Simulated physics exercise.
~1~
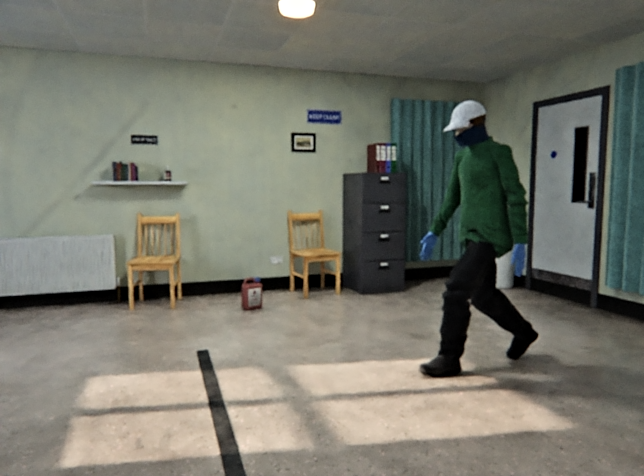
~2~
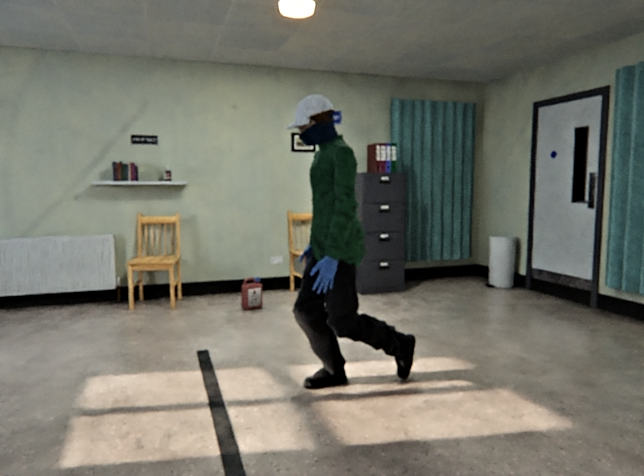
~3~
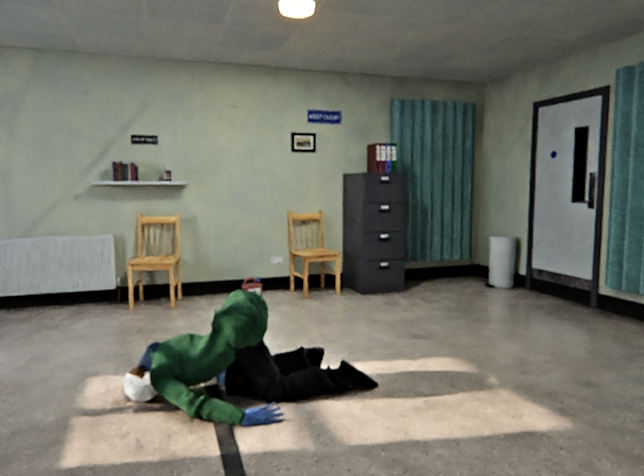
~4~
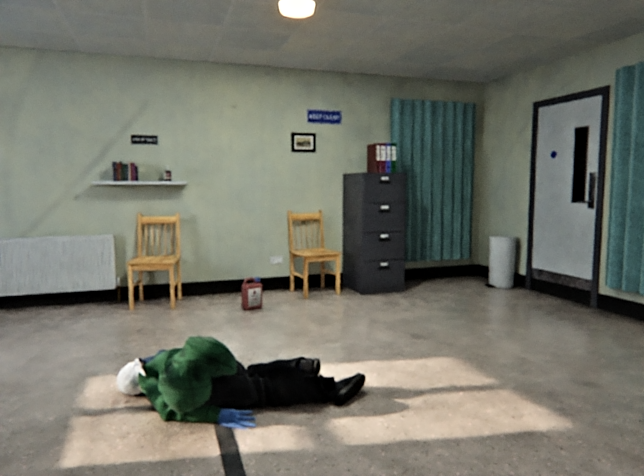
Person in green jumper and white cap walking left across a room, then collapsing forward and lying across a black floor strip.
